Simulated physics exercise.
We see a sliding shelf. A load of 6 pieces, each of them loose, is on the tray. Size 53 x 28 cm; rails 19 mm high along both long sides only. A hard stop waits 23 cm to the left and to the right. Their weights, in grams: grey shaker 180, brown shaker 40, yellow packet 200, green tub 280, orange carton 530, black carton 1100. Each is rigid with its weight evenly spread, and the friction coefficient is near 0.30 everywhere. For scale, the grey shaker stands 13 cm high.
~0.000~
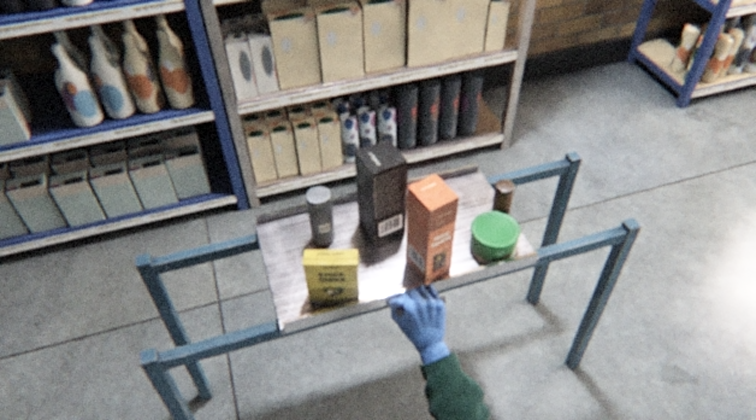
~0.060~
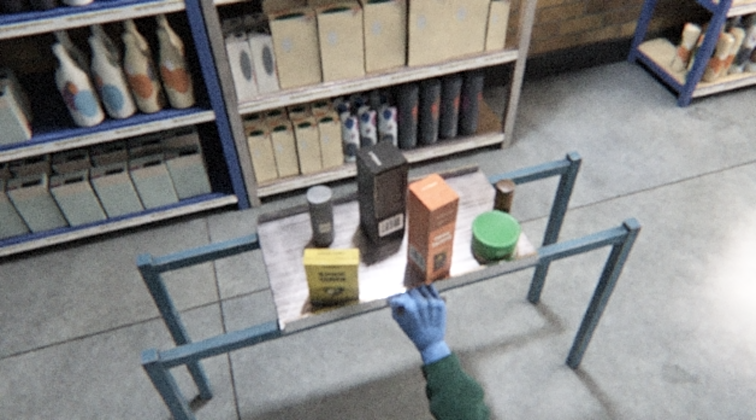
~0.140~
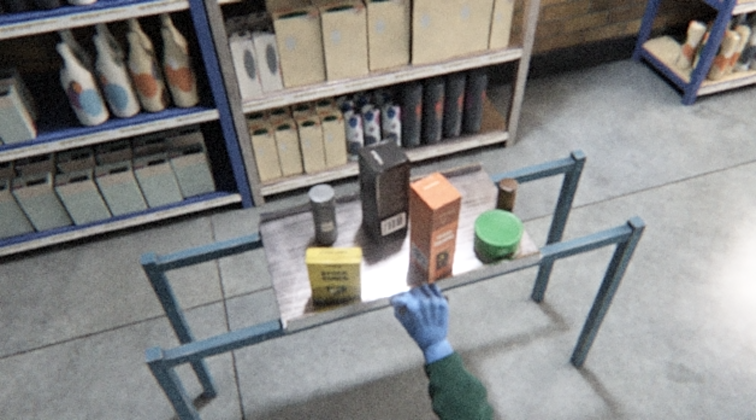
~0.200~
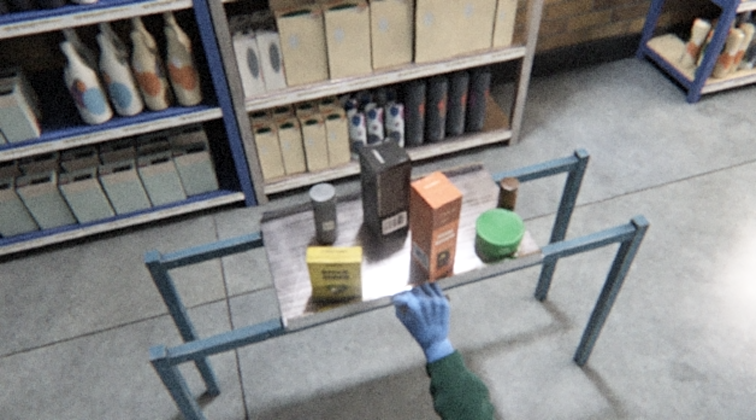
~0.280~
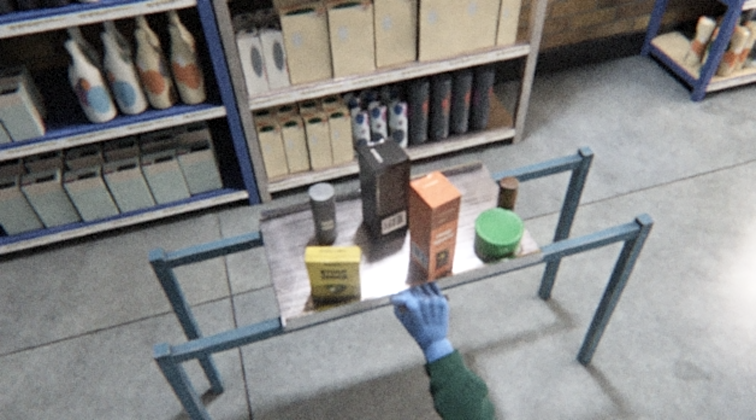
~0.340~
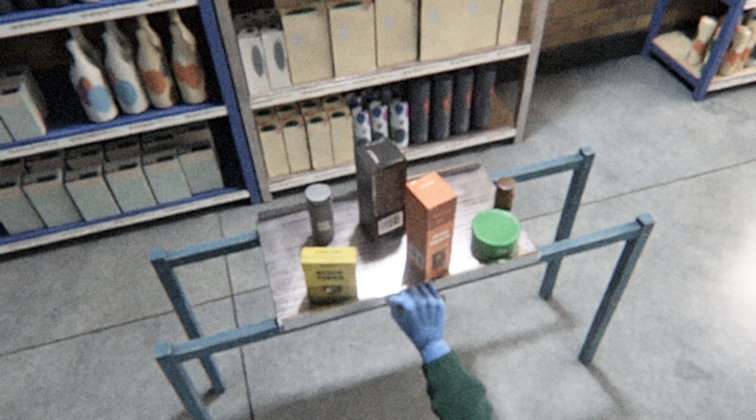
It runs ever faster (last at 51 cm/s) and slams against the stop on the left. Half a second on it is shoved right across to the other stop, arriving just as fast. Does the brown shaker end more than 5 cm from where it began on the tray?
The brown shaker holds its spot.
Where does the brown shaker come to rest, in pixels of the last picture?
Near (610, 174).
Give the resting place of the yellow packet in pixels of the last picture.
Around (458, 243).
After 1.04 s, tray moved 23 cm left; brown shaker moved 3 cm near (397, 227); orange carton moved 3 cm; grey shaker moved 3 cm.
After 2.24 s, tray moved 14 cm left; brown shaker moved 4 cm near (437, 217); black carton moved 4 cm; yellow packet moved 4 cm.
After 3.34 s, tray moved 23 cm right.
In the end (3.8 s), all 6 under 5 cm from the start. In the last view, brown shaker near (610, 174).
